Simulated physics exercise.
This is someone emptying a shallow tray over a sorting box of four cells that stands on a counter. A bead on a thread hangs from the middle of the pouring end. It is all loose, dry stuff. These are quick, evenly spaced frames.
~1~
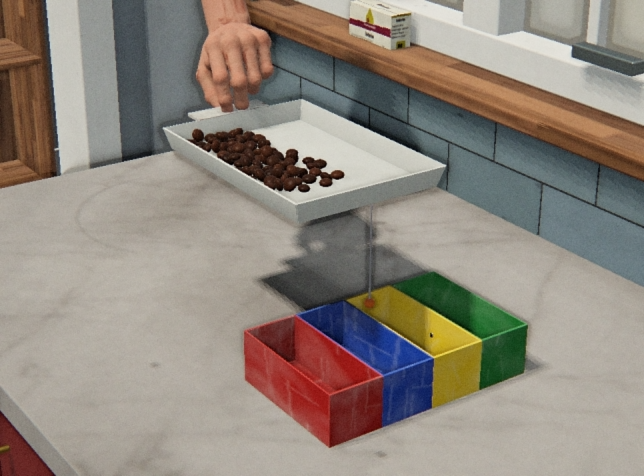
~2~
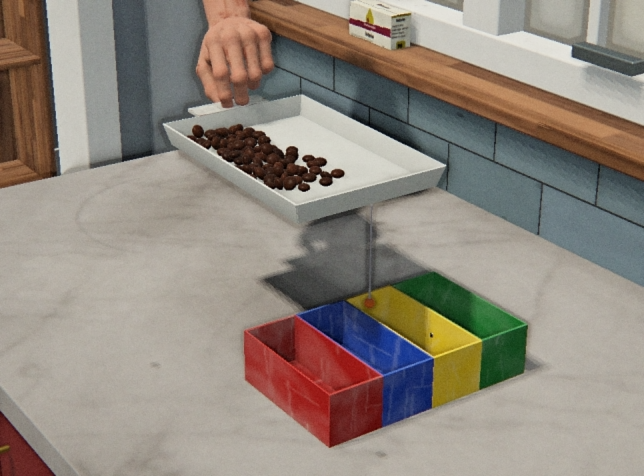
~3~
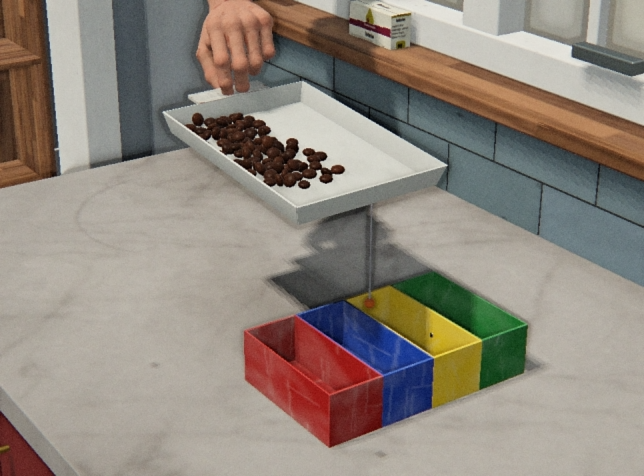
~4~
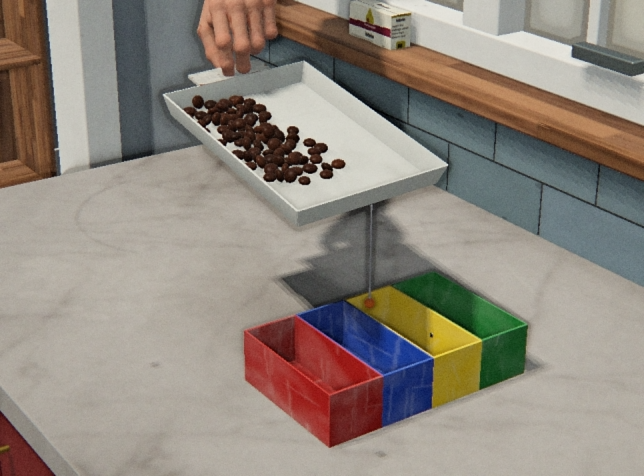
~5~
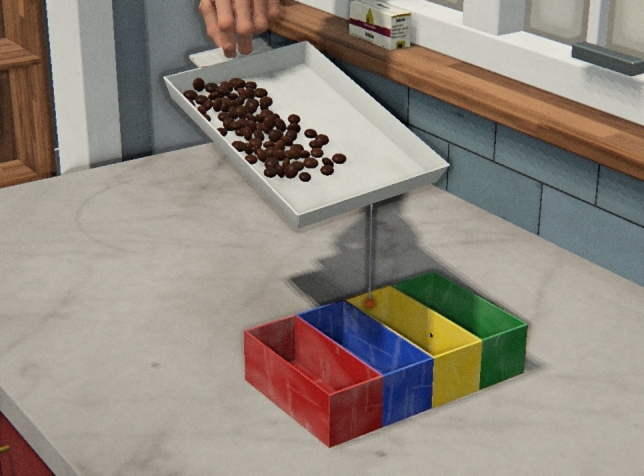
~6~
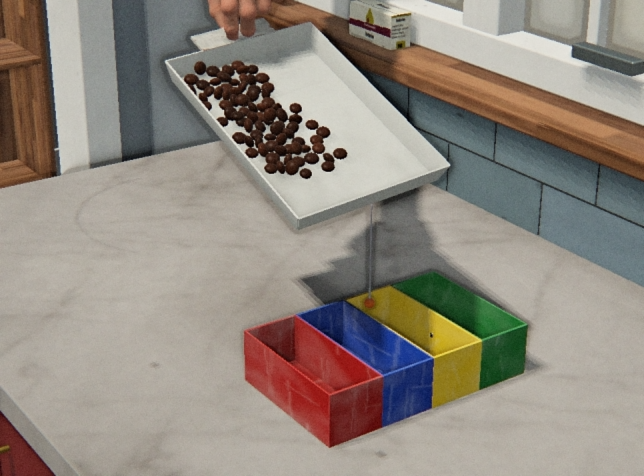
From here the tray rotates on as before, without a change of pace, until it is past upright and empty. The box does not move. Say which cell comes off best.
It favours the red compartment.
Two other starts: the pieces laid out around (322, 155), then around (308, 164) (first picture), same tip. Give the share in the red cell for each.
First some 50, then 40 per cent.
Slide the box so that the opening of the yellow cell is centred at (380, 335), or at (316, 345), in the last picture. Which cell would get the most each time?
At the first place the cell in blue, at the second the yellow one.
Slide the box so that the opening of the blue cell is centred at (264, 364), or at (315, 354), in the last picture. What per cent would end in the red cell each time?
About 0 and 0 per cent.
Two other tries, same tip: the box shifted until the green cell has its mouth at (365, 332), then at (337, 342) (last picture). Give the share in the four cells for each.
About 100 and 80 per cent.
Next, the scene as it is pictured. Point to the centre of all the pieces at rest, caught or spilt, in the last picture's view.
Near (341, 402).
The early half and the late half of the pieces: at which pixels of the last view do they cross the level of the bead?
At about (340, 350), then at (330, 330).
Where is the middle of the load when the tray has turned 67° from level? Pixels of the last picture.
Near (322, 205).
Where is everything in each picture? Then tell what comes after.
In the first frame, corners of the pouring end at (298, 201) and (437, 165), level; middle of the load at (256, 160), flat chocolate drops; bead on its thread at (369, 303); red cell at (356, 406); blue cell at (407, 387); yellow cell at (456, 369); green cell at (503, 352).
In the second frame, corners of the pouring end at (298, 201) and (437, 165), level; middle of the load at (256, 158).
In the third frame, corners of the pouring end at (299, 203) and (438, 164), tipped barely, lowest at the left corner; middle of the load at (256, 150).
In the fourth frame, corners of the pouring end at (299, 206) and (439, 163), tipped a little, lowest at the left corner; middle of the load at (257, 139).
In the fifth frame, corners of the pouring end at (300, 209) and (440, 163), tipped clearly, lowest at the left corner; middle of the load at (258, 128).
In the sixth frame, corners of the pouring end at (301, 212) and (441, 163), tipped clearly, lowest at the left corner; middle of the load at (259, 118); red cell at (356, 406); blue cell at (407, 387); yellow cell at (456, 369); green cell at (503, 352).
Soon after the last picture, tray tipped steeply; most on the tray; a stray few in the red cell; a small part falling or outside the box.
A little later, tray tipped past a quarter turn; a small part on the tray; about half in the red cell; about a quarter in the blue cell; about a quarter falling or outside the box.
Later still, tray tipped past a quarter turn; about two thirds in the red cell; about a third in the blue cell; a small part falling or outside the box.
At rest, tray tipped past a quarter turn; about two thirds in the red cell; about a third in the blue cell; none in the yellow cell; none in the green cell; a small part outside the box.
